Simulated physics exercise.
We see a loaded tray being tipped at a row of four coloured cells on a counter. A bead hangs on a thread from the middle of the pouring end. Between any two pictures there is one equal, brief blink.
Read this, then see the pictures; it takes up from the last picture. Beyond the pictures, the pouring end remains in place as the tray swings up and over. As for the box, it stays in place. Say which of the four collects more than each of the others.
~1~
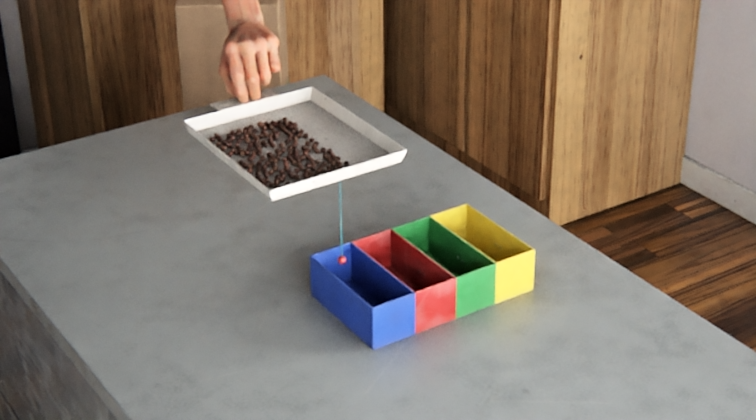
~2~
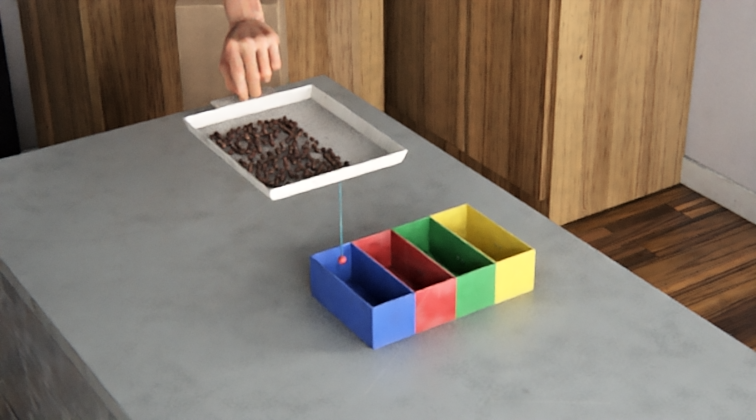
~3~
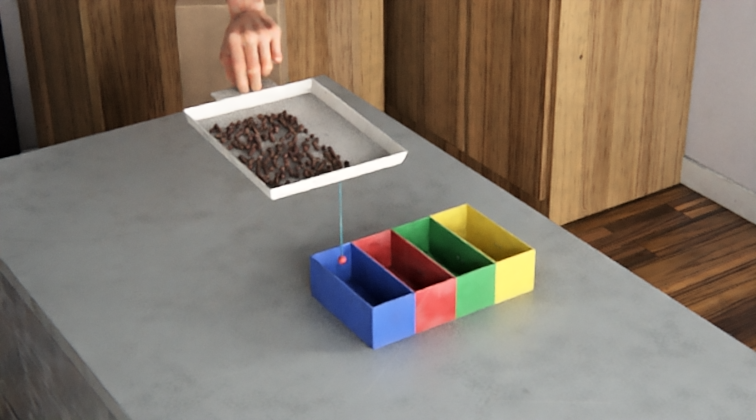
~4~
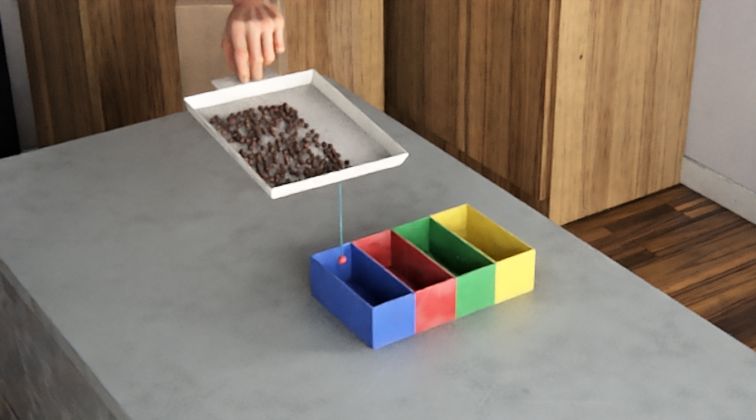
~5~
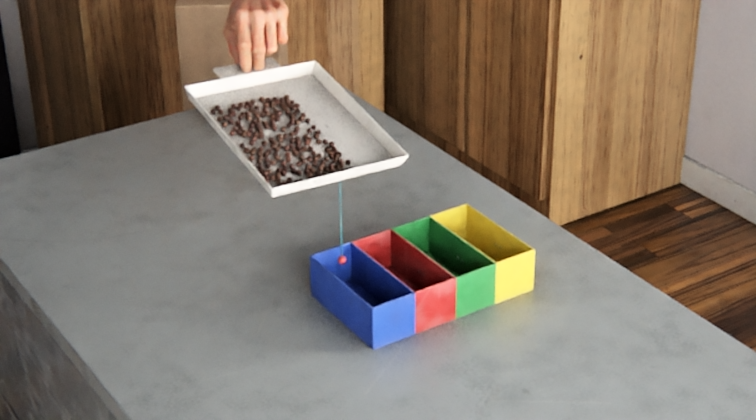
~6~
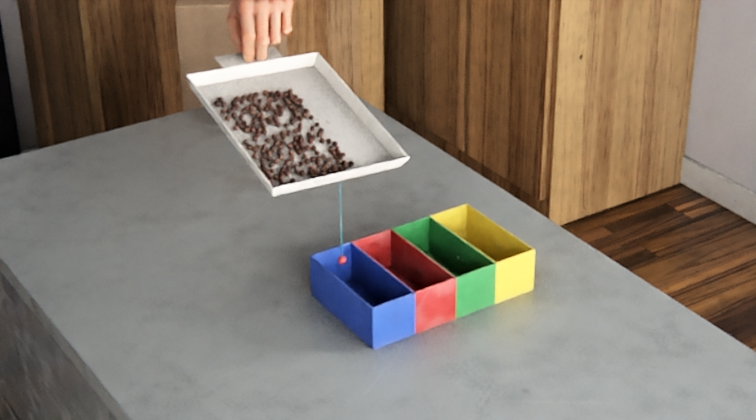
The red one collects the most.
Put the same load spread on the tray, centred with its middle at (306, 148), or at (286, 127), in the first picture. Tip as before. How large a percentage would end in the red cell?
You'd get 60 % the first time and 80 % the second.
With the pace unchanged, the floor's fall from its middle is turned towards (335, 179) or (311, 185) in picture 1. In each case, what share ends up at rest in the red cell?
Roughly 10 percent first and 0 percent second.
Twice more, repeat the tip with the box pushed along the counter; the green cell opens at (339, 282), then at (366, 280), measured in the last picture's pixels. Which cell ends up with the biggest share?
The first placement favours the yellow cell, while the second favours the yellow cell.
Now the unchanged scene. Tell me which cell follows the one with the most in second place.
The cell in blue.
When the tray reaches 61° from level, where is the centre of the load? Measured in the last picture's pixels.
At about (354, 170).
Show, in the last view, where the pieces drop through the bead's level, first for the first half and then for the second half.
The leading part at (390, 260), the rest of it at (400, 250).
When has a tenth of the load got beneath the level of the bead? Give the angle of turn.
Roughly 75 degrees of tilt.
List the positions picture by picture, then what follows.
Corners of the pouring end (272, 188) and (401, 149), level; middle of the load (279, 153), allspice berries; bead on its thread (342, 260); blue cell (394, 317); red cell (435, 302); green cell (476, 287); yellow cell (515, 272), in the first picture.
Corners of the pouring end (272, 188) and (401, 149), level; middle of the load (279, 152), in the second picture.
Corners of the pouring end (272, 187) and (402, 151), tipped barely, lowest at the right corner; middle of the load (279, 149), in the third picture.
Corners of the pouring end (273, 186) and (402, 152), tipped a little, lowest at the right corner; middle of the load (279, 144), in the fourth picture.
Corners of the pouring end (274, 185) and (403, 154), tipped a little, lowest at the right corner; middle of the load (280, 140), in the fifth picture.
Corners of the pouring end (275, 185) and (403, 156), tipped clearly, lowest at the right corner; middle of the load (284, 137), roughly two thirds on the move; blue cell (394, 317); red cell (435, 302); green cell (476, 287); yellow cell (515, 272), in the sixth picture.
Just after the last frame, tray tipped steeply; almost all on the tray; just a few in the red cell; just a few in the green cell; just a few in the blue cell; just a few falling or outside the box.
A moment on, tray tipped right over; about a tenth on the tray; roughly a third in the red cell; roughly a quarter in the blue cell; just a few in the green cell; roughly a quarter falling or outside the box.
Further on, tray tipped past a quarter turn; roughly half in the red cell; roughly a third in the blue cell; just a few in the green cell; about a tenth falling or outside the box.
When it is over, tray tipped past a quarter turn; roughly half in the red cell; roughly a third in the blue cell; just a few in the green cell; not one in the yellow cell; about a tenth outside the box.
